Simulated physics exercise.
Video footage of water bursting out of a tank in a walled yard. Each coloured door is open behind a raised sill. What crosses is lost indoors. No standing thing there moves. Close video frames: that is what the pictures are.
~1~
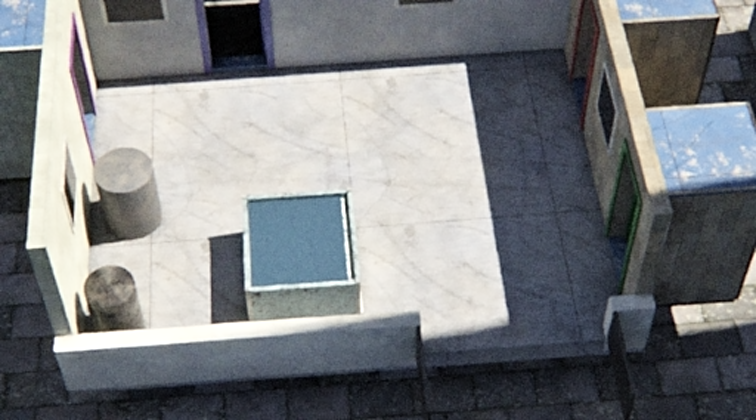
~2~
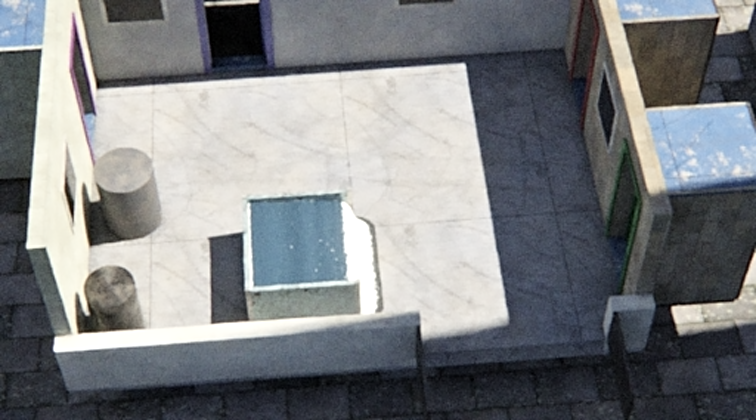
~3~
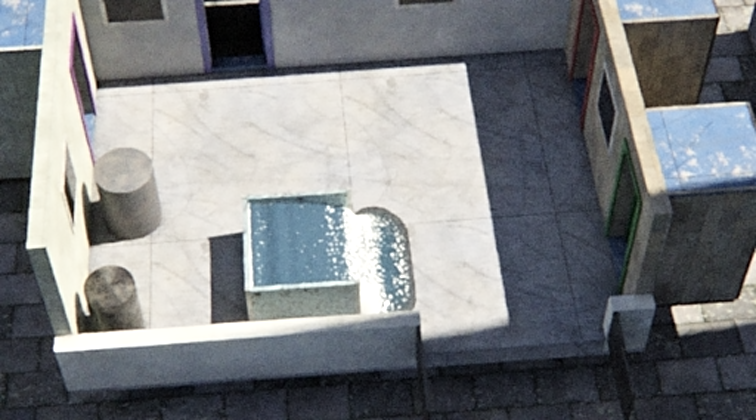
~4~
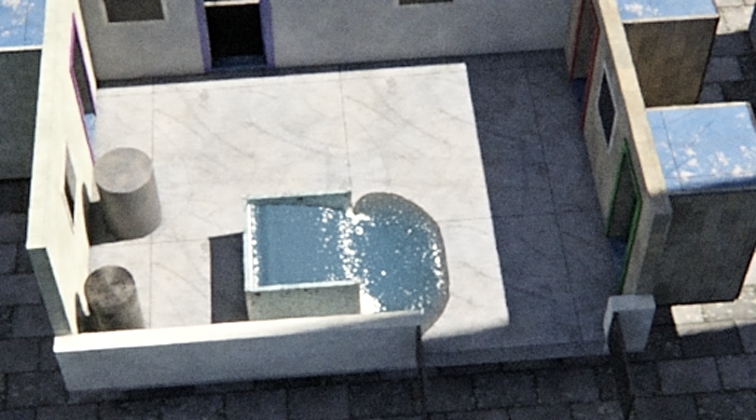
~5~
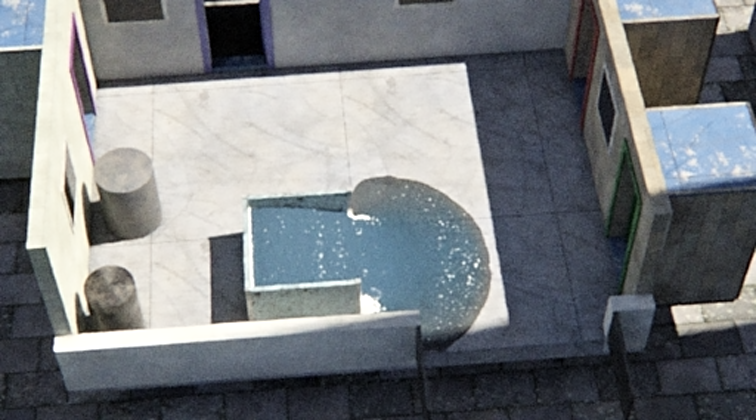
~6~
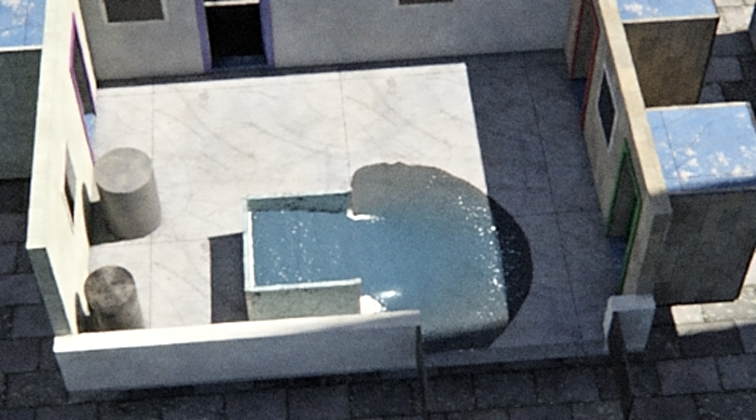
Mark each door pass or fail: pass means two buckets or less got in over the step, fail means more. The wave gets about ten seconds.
Purple door - pass, blue door - pass, red door - pass, green door - fail.
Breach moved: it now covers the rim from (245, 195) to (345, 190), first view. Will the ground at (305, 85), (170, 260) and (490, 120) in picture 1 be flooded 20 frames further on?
Point by point: Swamped, untouched and swamped.
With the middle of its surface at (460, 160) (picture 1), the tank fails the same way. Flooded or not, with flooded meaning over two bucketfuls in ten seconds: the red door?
I'd say the red door crosses the line.
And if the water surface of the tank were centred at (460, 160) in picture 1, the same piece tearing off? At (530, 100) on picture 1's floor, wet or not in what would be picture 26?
Hit.
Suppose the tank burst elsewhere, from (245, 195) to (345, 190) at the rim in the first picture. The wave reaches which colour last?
The green one.
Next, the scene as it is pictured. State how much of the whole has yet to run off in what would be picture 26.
My figure: Some 70 per cent.
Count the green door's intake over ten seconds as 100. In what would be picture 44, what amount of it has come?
Around 100 in a hundred.
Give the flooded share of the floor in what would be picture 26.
Roughly 40 percent, I'd say.
A moment on, water covers 35 % of the floor; the purple door not reached, the blue door not reached, the red door not reached, the green door over two buckets in.
Next, water covers 40 % of the floor; the purple door not reached, the blue door not reached, the red door wet at the sill, nothing in, the green door far over two buckets in.
Then, water covers 40 % of the floor; the purple door not reached, the blue door not reached, the red door under two buckets in, the green door far over two buckets in.
Later, water covers 60 % of the floor; the purple door not reached, the blue door wet at the sill, nothing in, the red door under two buckets in, the green door far over two buckets in.
In the end, water covers 80 % of the floor; the purple door wet at the sill, nothing in, the blue door wet at the sill, nothing in, the red door under two buckets in, the green door far over two buckets in.
